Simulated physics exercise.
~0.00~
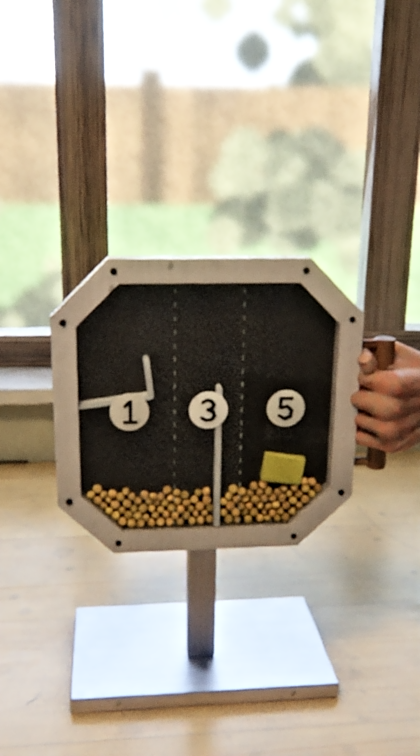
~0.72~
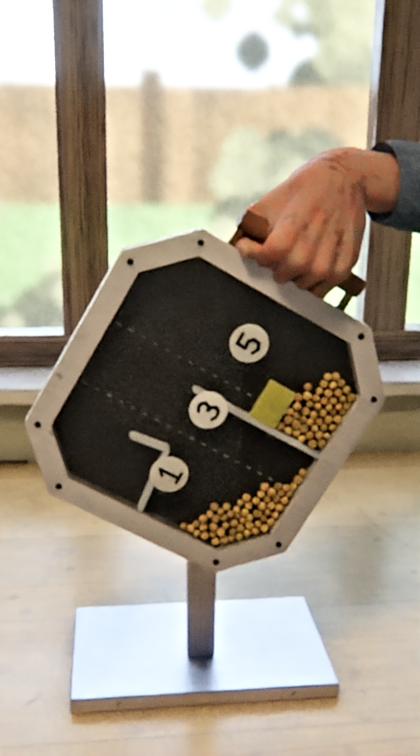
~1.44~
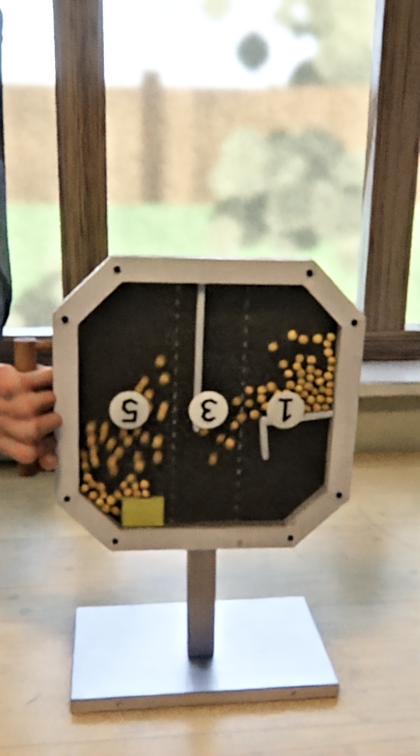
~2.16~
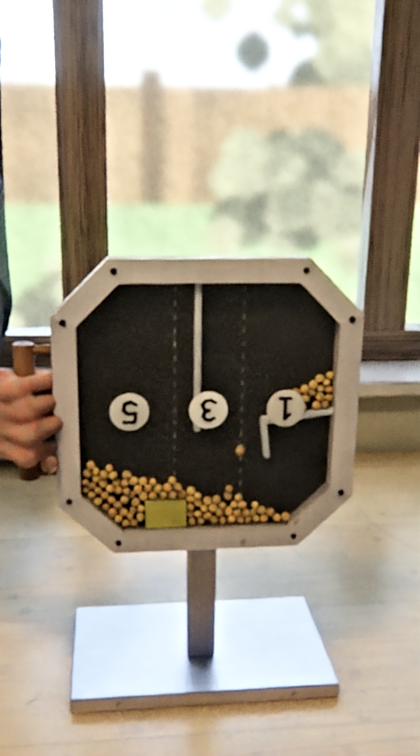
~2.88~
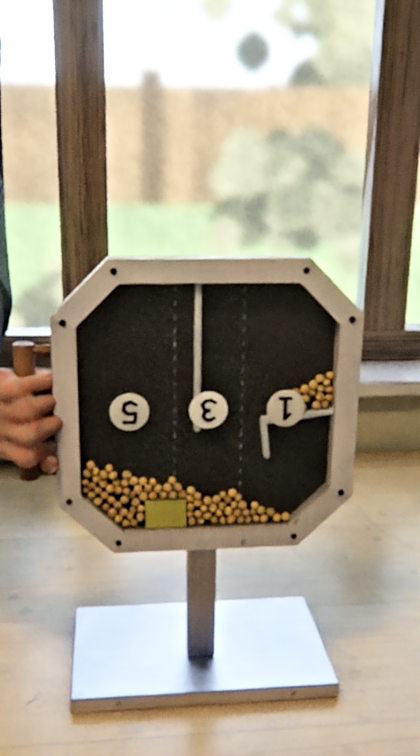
A hand turned an upright octagonal case anticlockwise until it was upside down, sending dried chickpeas and a yellow block tumbling inside. Most chickpeas settled along the bottom around the block, while a small pile stayed on a ledge at the right.
